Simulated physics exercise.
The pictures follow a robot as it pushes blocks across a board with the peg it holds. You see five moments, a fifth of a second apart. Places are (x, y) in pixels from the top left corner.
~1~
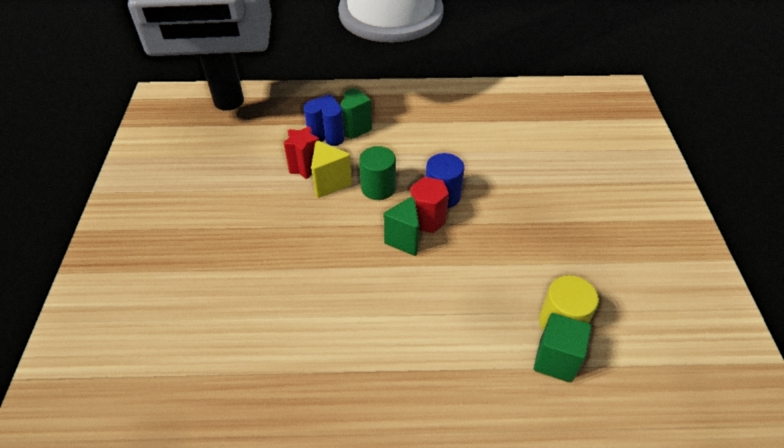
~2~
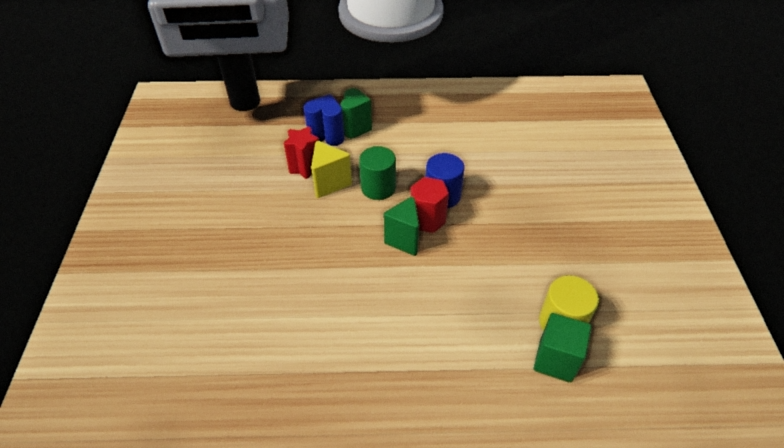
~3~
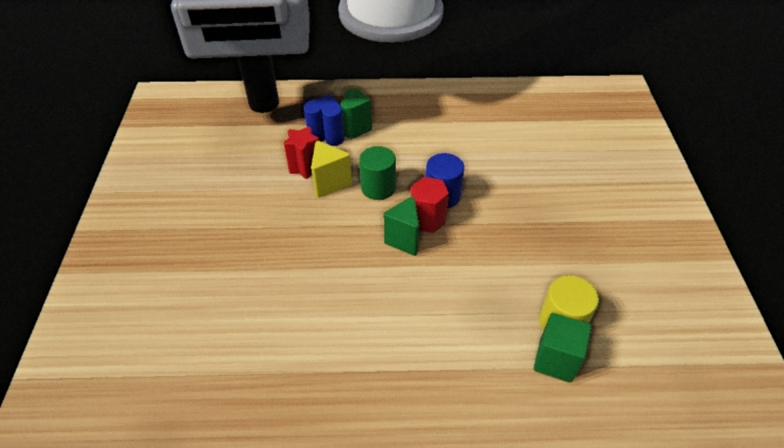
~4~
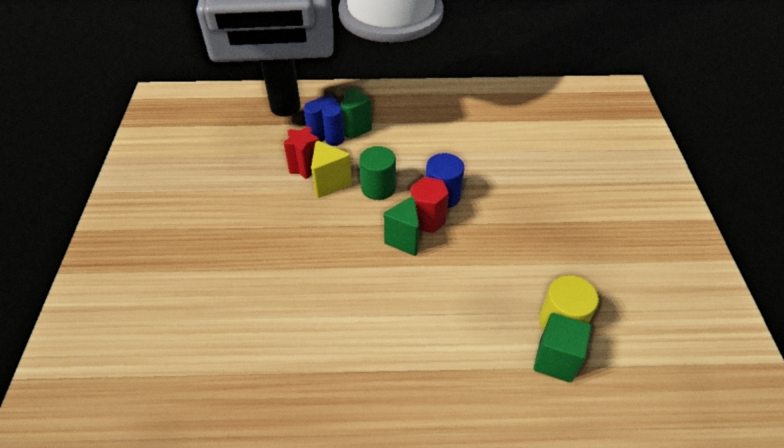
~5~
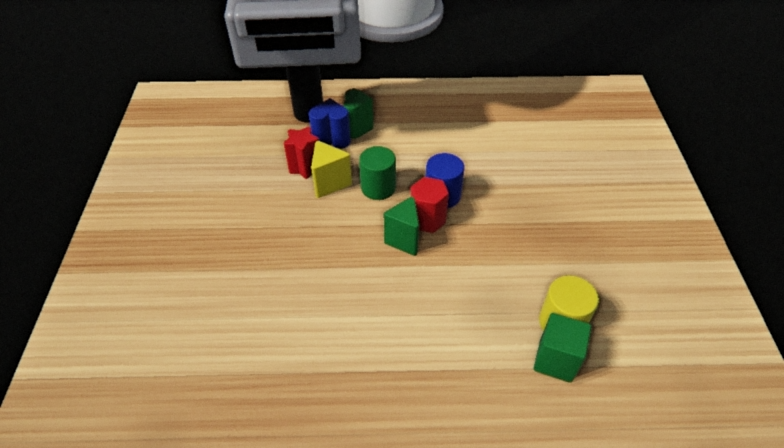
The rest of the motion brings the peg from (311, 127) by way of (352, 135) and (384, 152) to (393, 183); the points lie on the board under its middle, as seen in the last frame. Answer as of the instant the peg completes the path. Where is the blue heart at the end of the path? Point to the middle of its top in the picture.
At roughly (355, 144).
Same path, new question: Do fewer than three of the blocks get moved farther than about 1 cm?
In short: No.
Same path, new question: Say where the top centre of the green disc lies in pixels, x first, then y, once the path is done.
Roughly at (374, 175).
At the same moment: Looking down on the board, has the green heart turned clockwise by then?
The answer is no.
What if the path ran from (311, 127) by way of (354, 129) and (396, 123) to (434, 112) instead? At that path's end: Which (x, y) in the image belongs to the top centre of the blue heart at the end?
My best guess is (346, 119).
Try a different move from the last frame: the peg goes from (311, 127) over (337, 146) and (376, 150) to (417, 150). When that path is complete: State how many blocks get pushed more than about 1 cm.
My best guess is that a single block moves over 1 cm.
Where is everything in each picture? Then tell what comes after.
The first picture shows peg tip (229, 102); block tops, yellow triangle (326, 154); blue heart (324, 105); green heart (354, 98); green disc (378, 157).
The second picture shows peg (245, 102); blocks unchanged.
The third picture shows peg (264, 104); blocks unchanged.
The fourth picture shows peg (286, 107); blocks unchanged.
The fifth picture shows peg (309, 113); yellow triangle (326, 154); blue heart (329, 109); green heart (356, 98); green disc (378, 157).
What follows on the original path. One third of the way, peg (351, 121); blue heart (354, 124), turned 40° clockwise; green heart (373, 96), turned 35° anticlockwise.
Two thirds of the way, peg (384, 138); blue heart (360, 137), turned 95° clockwise; green heart (386, 96), turned 65° anticlockwise.
At the end, peg (393, 169); yellow triangle (322, 156), turned 15° clockwise; blue heart (355, 144), turned 115° clockwise; green heart (386, 96), turned 65° anticlockwise; green disc (374, 175).
